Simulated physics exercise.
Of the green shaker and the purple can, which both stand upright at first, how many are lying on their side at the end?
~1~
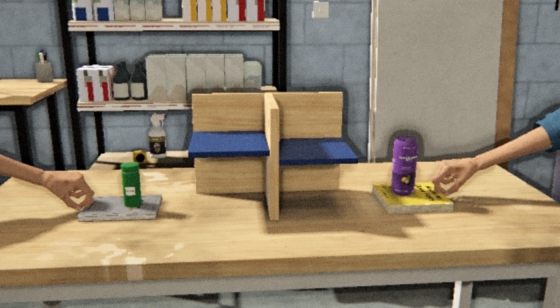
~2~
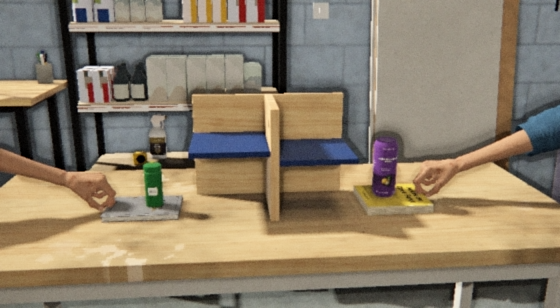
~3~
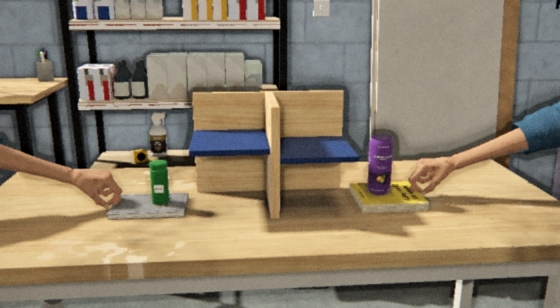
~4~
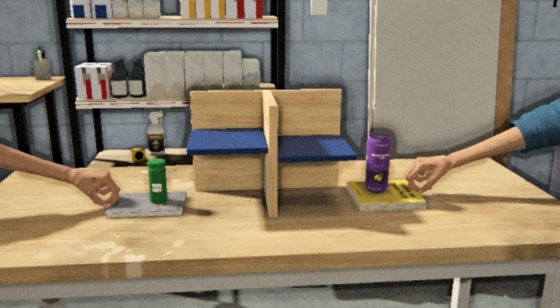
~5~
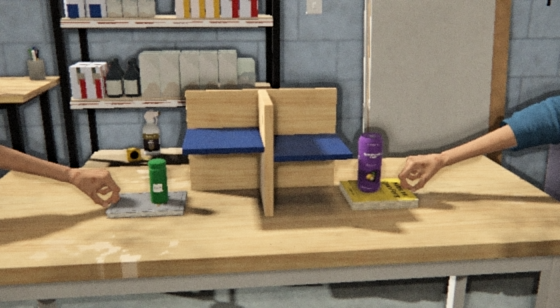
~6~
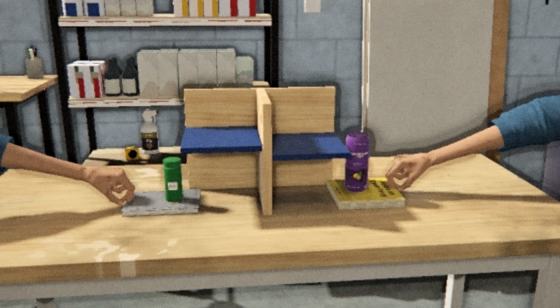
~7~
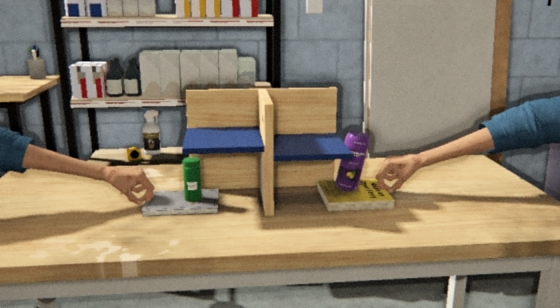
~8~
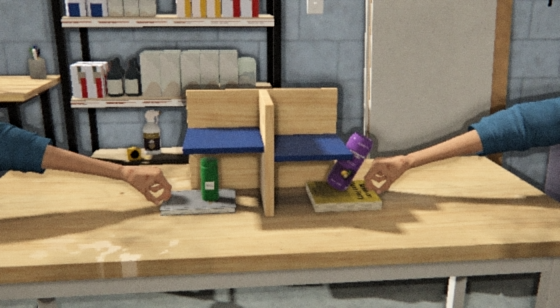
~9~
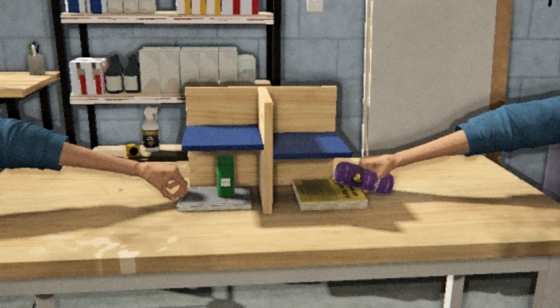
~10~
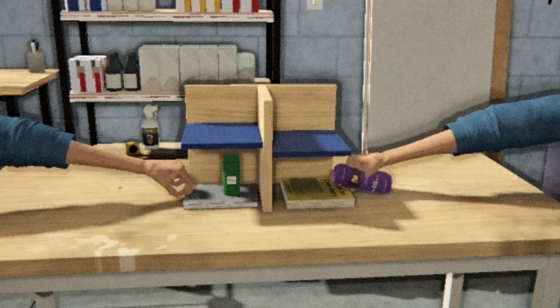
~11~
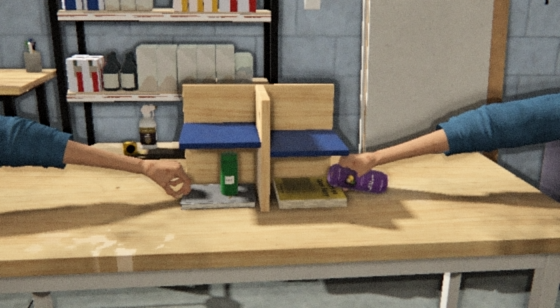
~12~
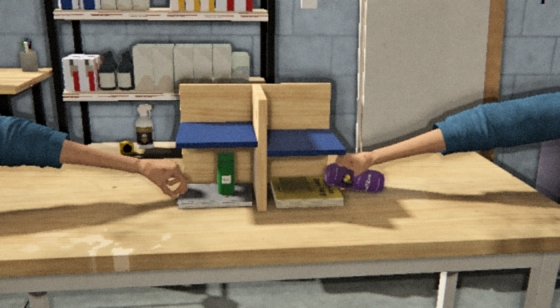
One of them is on its side at the end, the purple can, while the green shaker is still upright.
Two hands reach in from the left and right over a wooden workbench, seen from the front by a slightly swaying camera. The left one pushes a grey book carrying a green shaker, and the right one pushes a yellow book carrying a taller purple can, both toward a wooden stand with blue shelves in the middle. The purple can meets the right shelf, leans back and topples onto its side by the right hand, while the yellow book slides on beneath. The green shaker passes under the left shelf and ends upright on its book.
